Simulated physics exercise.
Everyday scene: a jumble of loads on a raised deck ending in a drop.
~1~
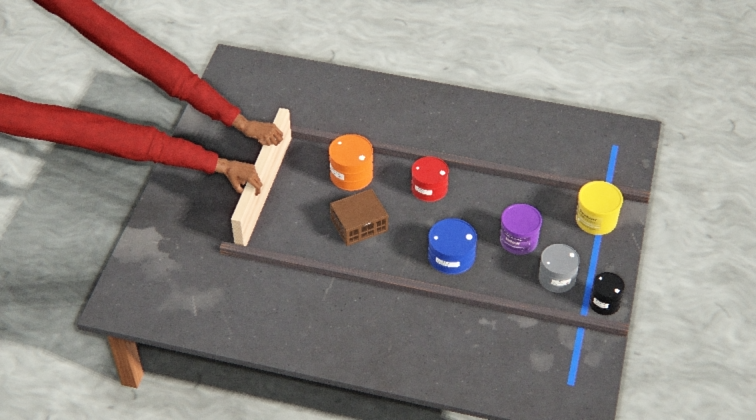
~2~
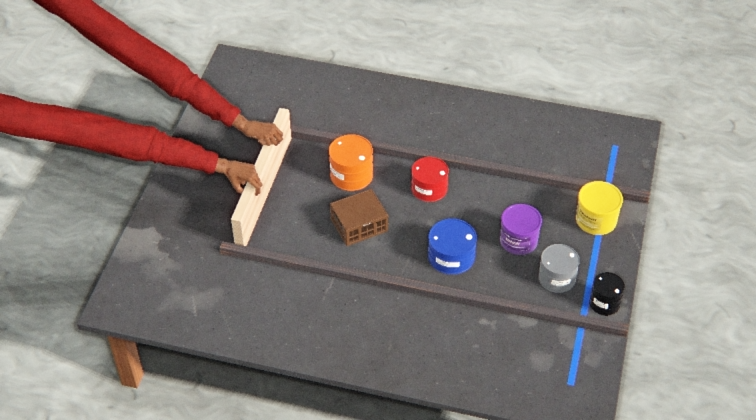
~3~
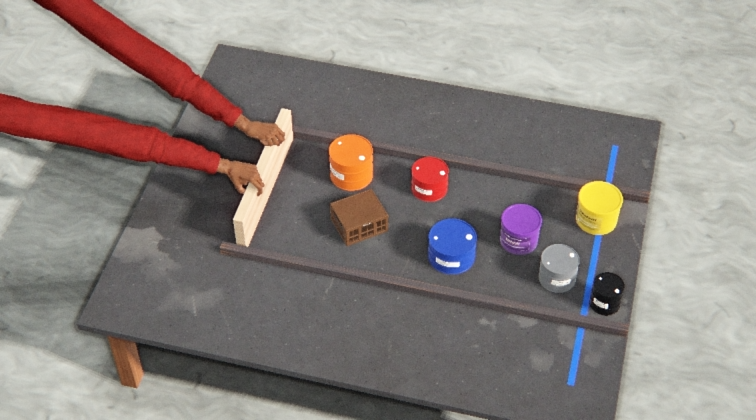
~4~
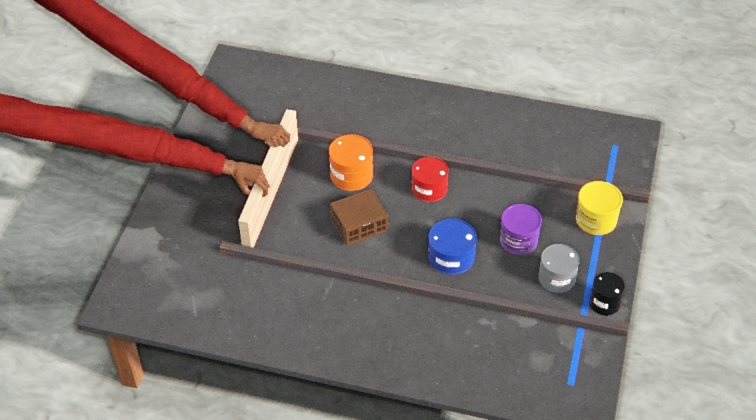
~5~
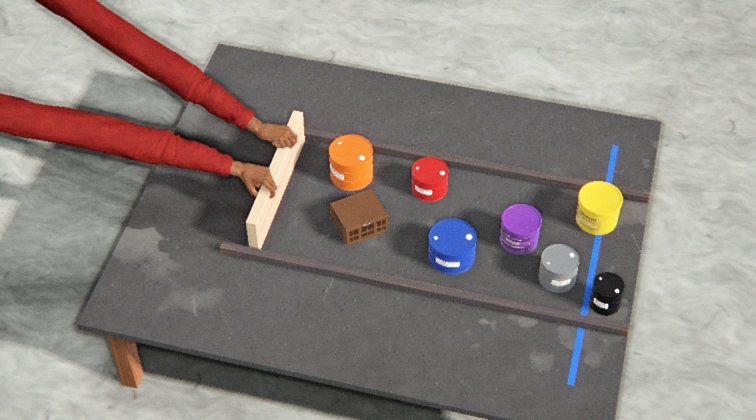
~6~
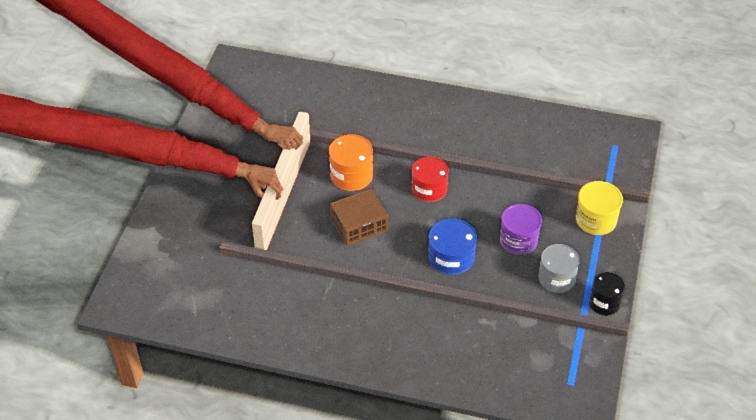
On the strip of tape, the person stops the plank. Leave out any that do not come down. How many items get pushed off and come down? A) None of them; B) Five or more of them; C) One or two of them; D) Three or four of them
The answer is B.
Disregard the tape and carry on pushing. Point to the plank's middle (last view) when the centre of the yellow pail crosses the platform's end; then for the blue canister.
About (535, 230), and about (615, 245) for the other.
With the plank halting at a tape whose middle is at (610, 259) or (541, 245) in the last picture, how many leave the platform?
Result, try by try: 5, 1.
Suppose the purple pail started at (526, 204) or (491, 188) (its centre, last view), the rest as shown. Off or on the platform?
In that order: Ends up off, then ends up off.
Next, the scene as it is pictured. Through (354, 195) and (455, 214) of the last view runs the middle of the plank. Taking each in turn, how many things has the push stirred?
First 2 and then 4.
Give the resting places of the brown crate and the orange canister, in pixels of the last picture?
Taking them in turn, first comes (616, 250), then (626, 208).
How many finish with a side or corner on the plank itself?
All in all, 3.
Soon after, none off yet; black canister at rest near (607, 294); yellow pail at rest near (599, 208); grey canister at rest near (559, 268).
In the end, the number that fall off is five or more; gone, red canister, purple pail, grey canister, yellow pail and black canister.
